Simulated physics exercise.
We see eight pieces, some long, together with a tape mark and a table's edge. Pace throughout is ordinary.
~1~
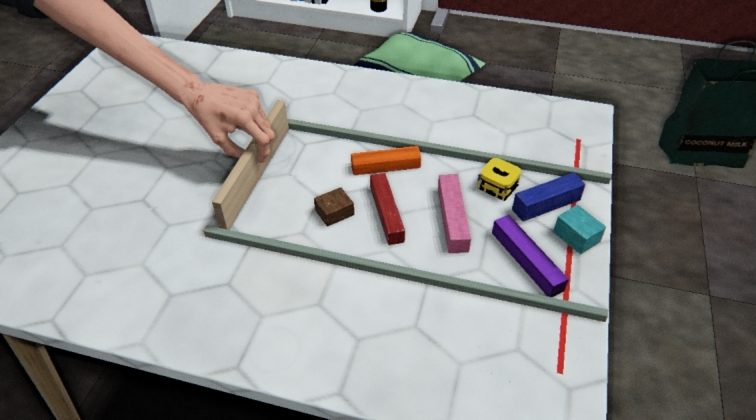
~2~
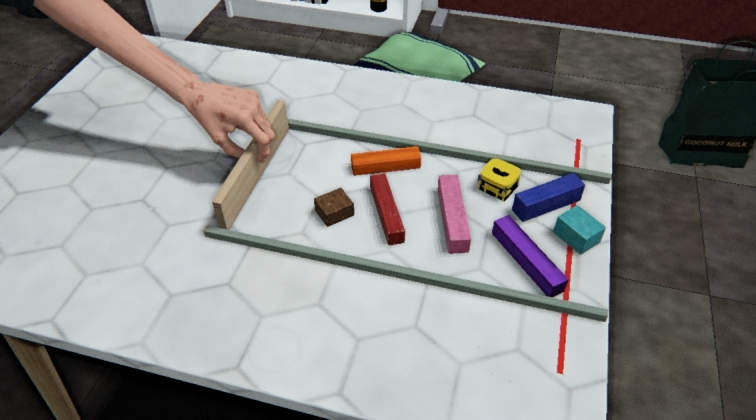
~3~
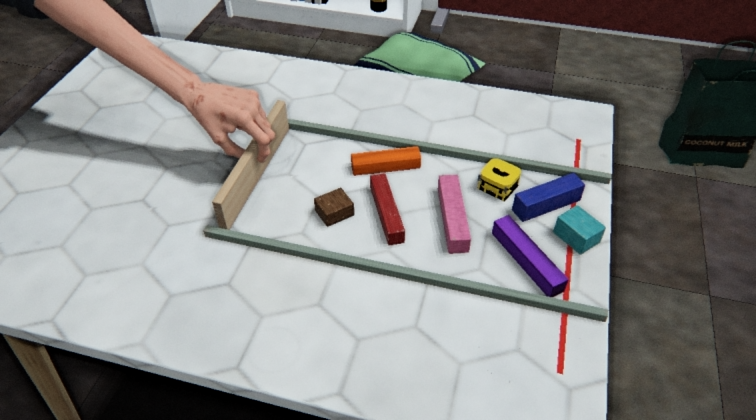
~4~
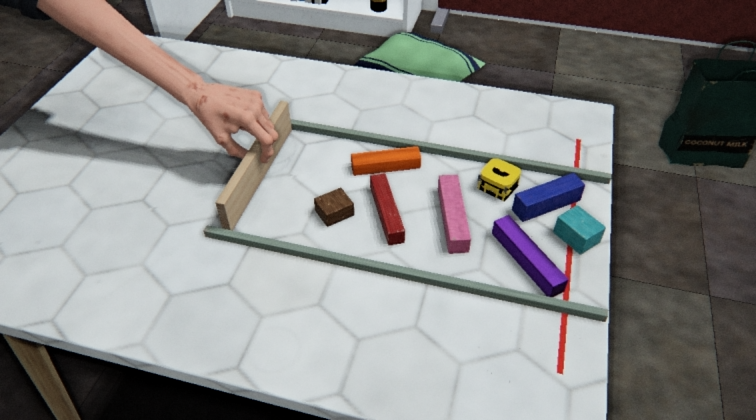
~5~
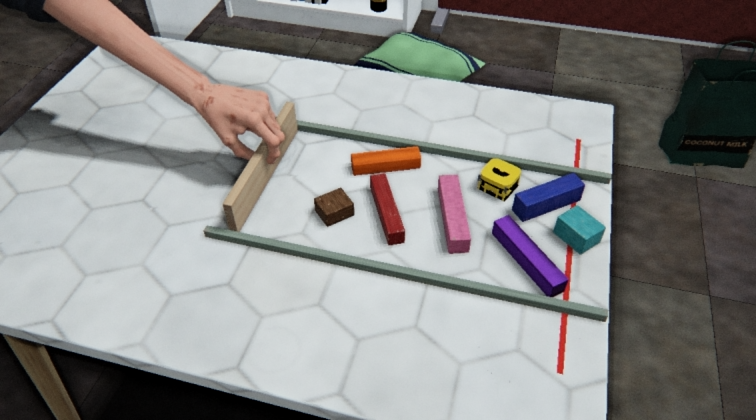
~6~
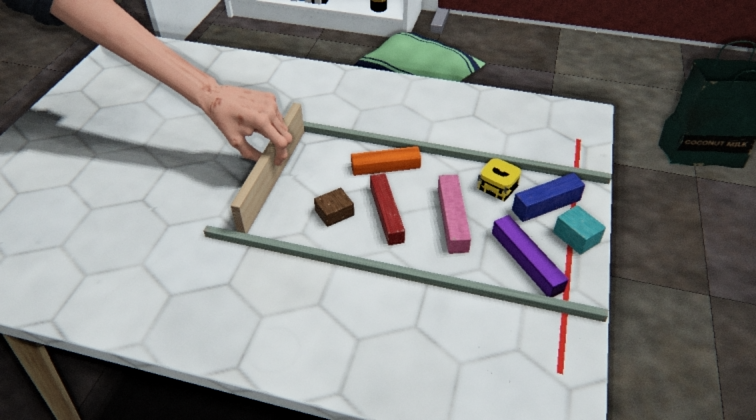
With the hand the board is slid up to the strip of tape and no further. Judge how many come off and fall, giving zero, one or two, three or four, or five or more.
Pieces that go over the edge: At least five.
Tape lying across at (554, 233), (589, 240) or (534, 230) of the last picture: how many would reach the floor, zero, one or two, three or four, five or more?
Tape by tape, the falls would be 3 or 4, then more than four, then three or four.
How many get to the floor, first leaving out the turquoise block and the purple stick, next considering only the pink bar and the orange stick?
The first removal gives 3, the second gives 3.
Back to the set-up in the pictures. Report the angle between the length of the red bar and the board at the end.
It works out to near 30°.
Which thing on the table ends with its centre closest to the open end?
The orange stick is the one.
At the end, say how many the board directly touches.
3 end up touching it.
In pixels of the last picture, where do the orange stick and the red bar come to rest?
The orange stick at (609, 193), the red bar at (602, 243).
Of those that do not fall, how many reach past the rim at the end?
3 is the number.
Soon after, none off yet; turquoise block at rest near (579, 229); blue bar at rest near (548, 197); purple stick at rest near (528, 255).
At rest, the number that fall off is five or more; fallen, pink bar, yellow case, purple stick, blue bar and turquoise block.
